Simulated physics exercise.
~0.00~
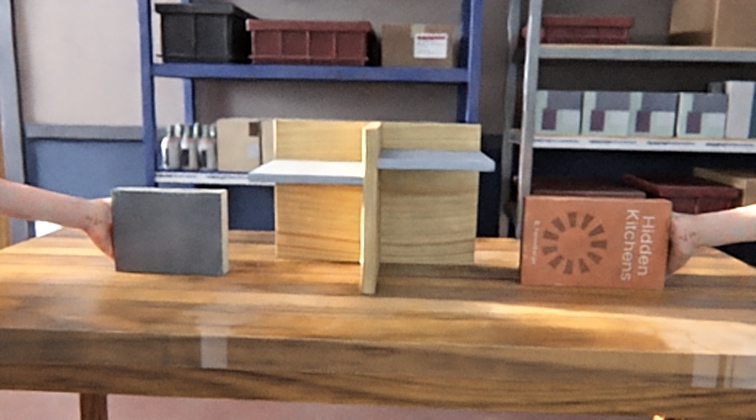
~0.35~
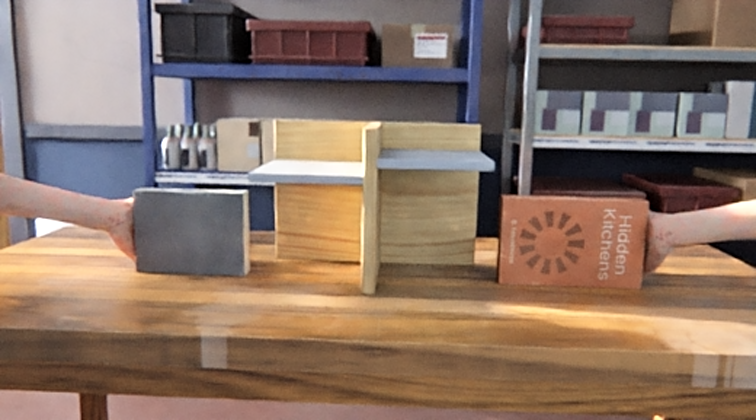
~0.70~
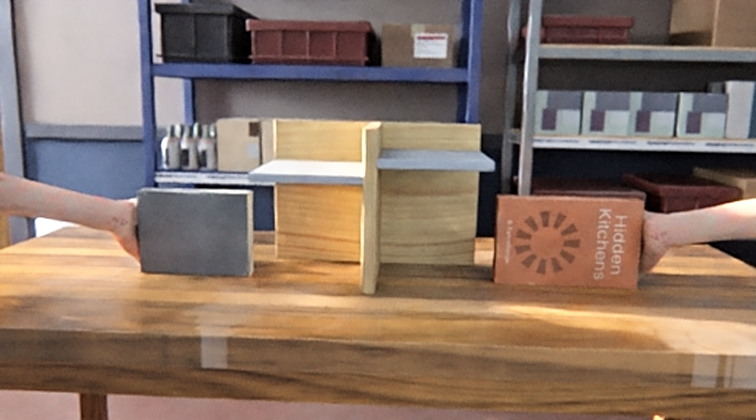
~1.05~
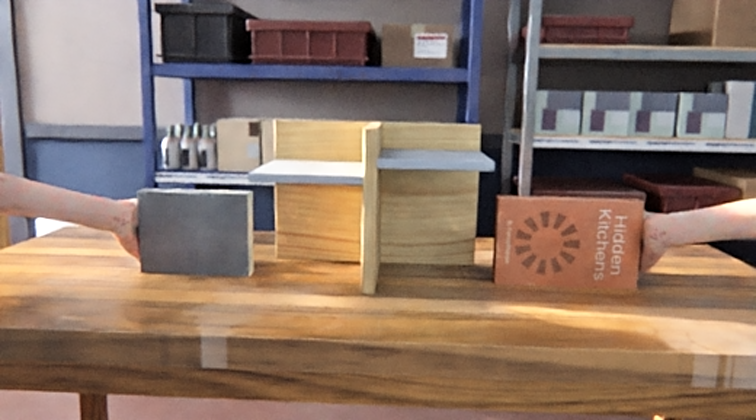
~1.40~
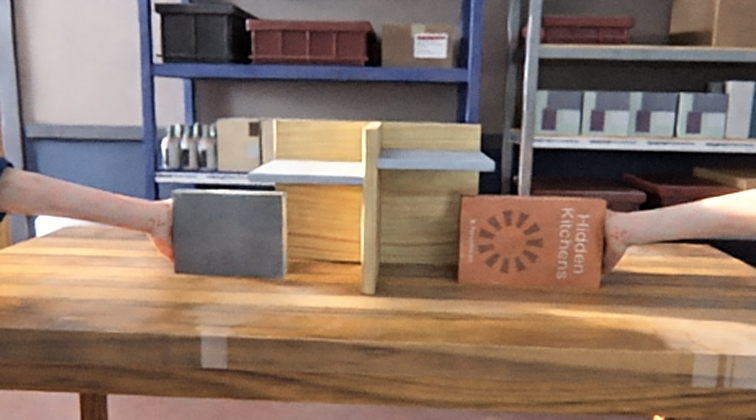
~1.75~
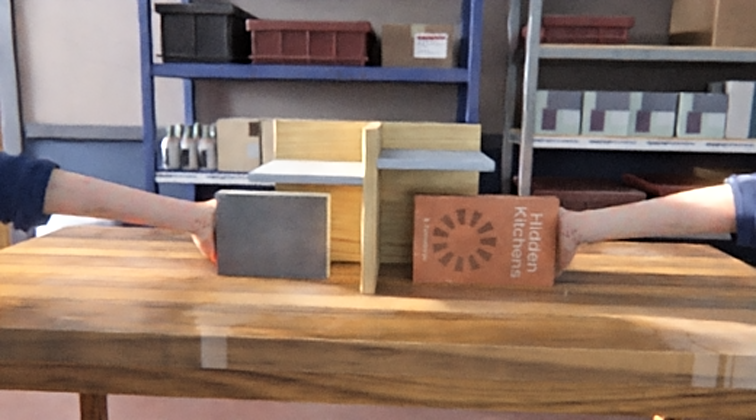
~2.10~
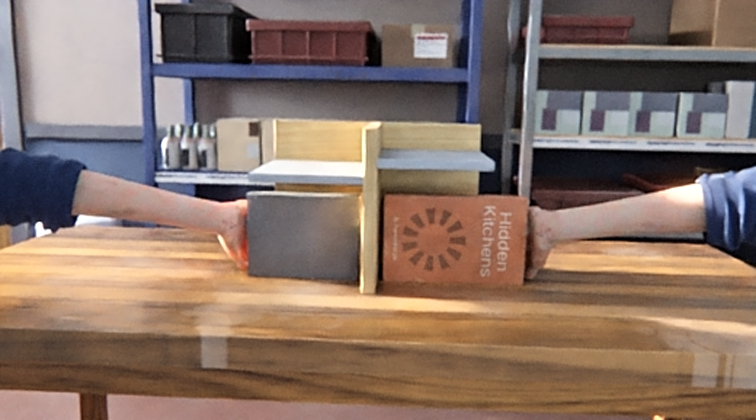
Two hands sliding a grey book and an orange book inward from opposite sides, both ending under a small rack's low shelves.
